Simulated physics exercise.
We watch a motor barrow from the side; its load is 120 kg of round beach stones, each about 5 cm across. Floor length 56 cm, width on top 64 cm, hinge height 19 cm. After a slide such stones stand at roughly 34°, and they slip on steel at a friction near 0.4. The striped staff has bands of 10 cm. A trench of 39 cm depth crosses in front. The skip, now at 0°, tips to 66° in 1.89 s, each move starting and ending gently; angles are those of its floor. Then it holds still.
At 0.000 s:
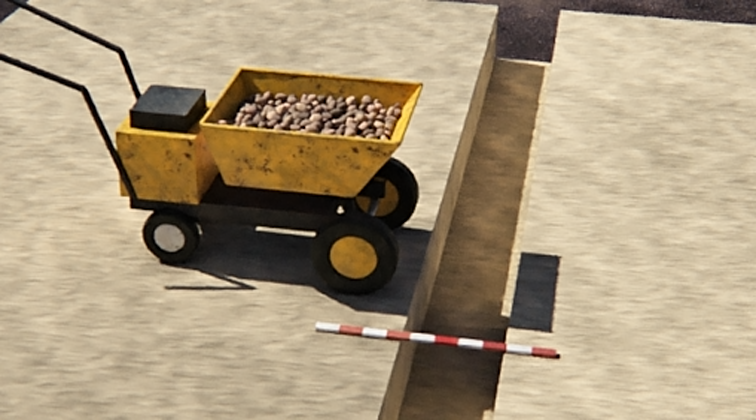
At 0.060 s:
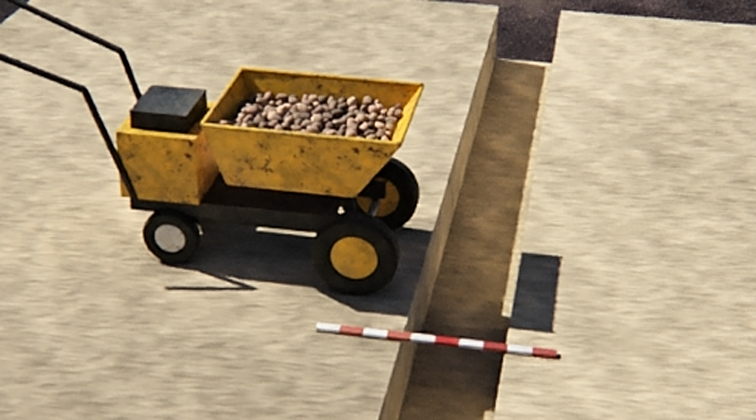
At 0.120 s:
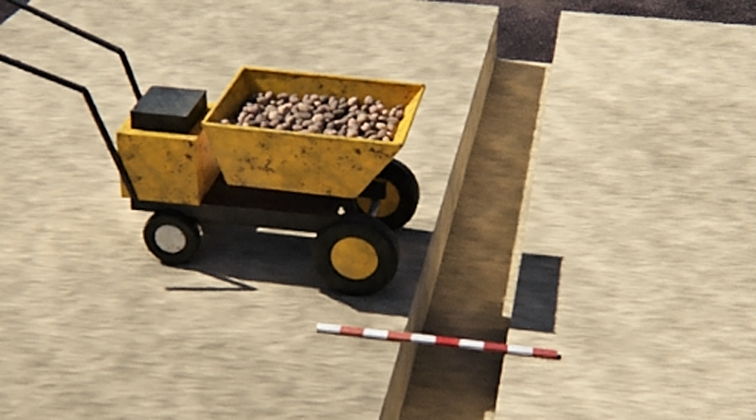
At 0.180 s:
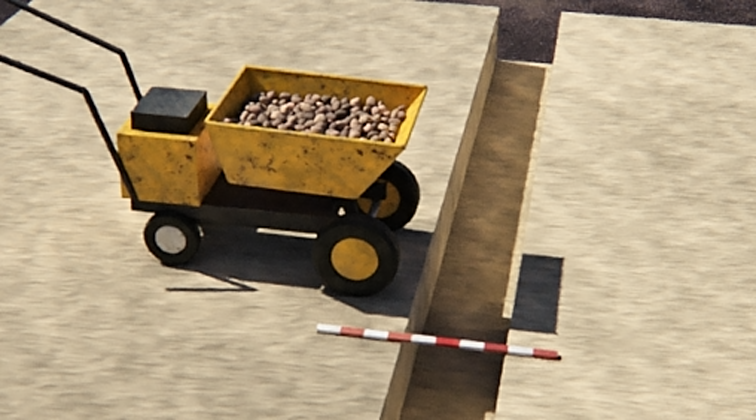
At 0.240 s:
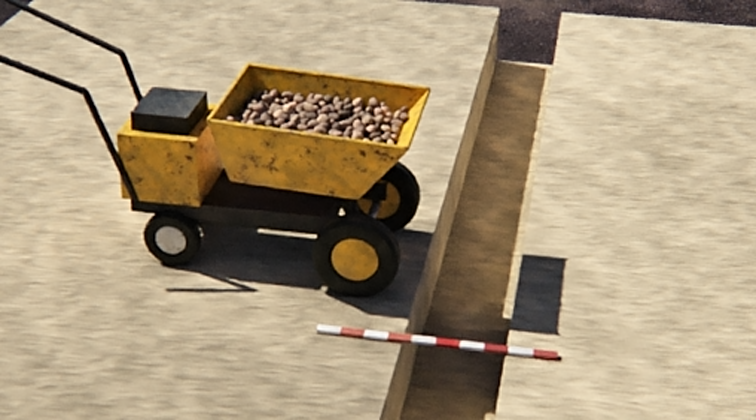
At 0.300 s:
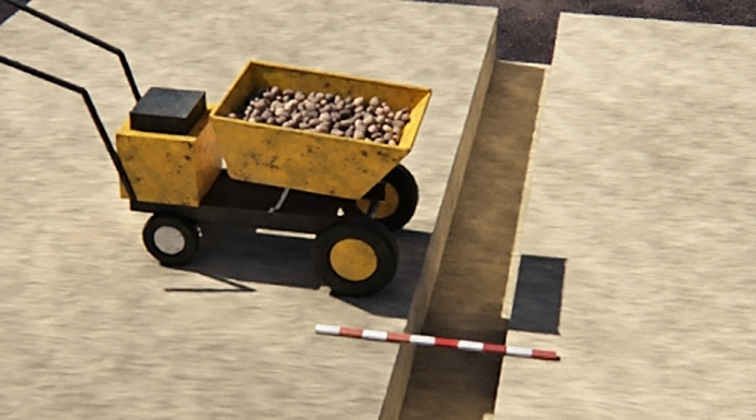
A yellow motor barrow loaded with round stones stands beside a trench, its skip tilting very slightly forward to the right.
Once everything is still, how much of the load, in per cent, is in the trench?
Close to 48 in a hundred.
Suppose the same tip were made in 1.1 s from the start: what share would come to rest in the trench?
It would be near 40 per cent.
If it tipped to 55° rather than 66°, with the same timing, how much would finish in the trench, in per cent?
It would be near 30 per cent.
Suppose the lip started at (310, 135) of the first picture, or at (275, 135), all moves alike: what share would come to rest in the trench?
About 100 and 75 per cent.
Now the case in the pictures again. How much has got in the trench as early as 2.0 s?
Some 5 per cent.
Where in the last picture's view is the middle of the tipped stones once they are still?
Around (525, 275).
After 1.4 s the floor is at 56°; 99 % in the skip, 1 % in the trench; the foremost stones are at (503, 217).
After 2.0 s the floor is at 66°; 59 % in the skip, 7 % in the trench, 34 % past the trench; the foremost stones are at (631, 292).
After 2.3 s the floor is at 66°; 35 % in the skip, 15 % in the trench, 50 % past the trench; the foremost stones are at (699, 297).
After 4.3 s the floor is at 66°; 0 % in the skip, 48 % in the trench, 52 % past the trench; the foremost stones are at (725, 288).
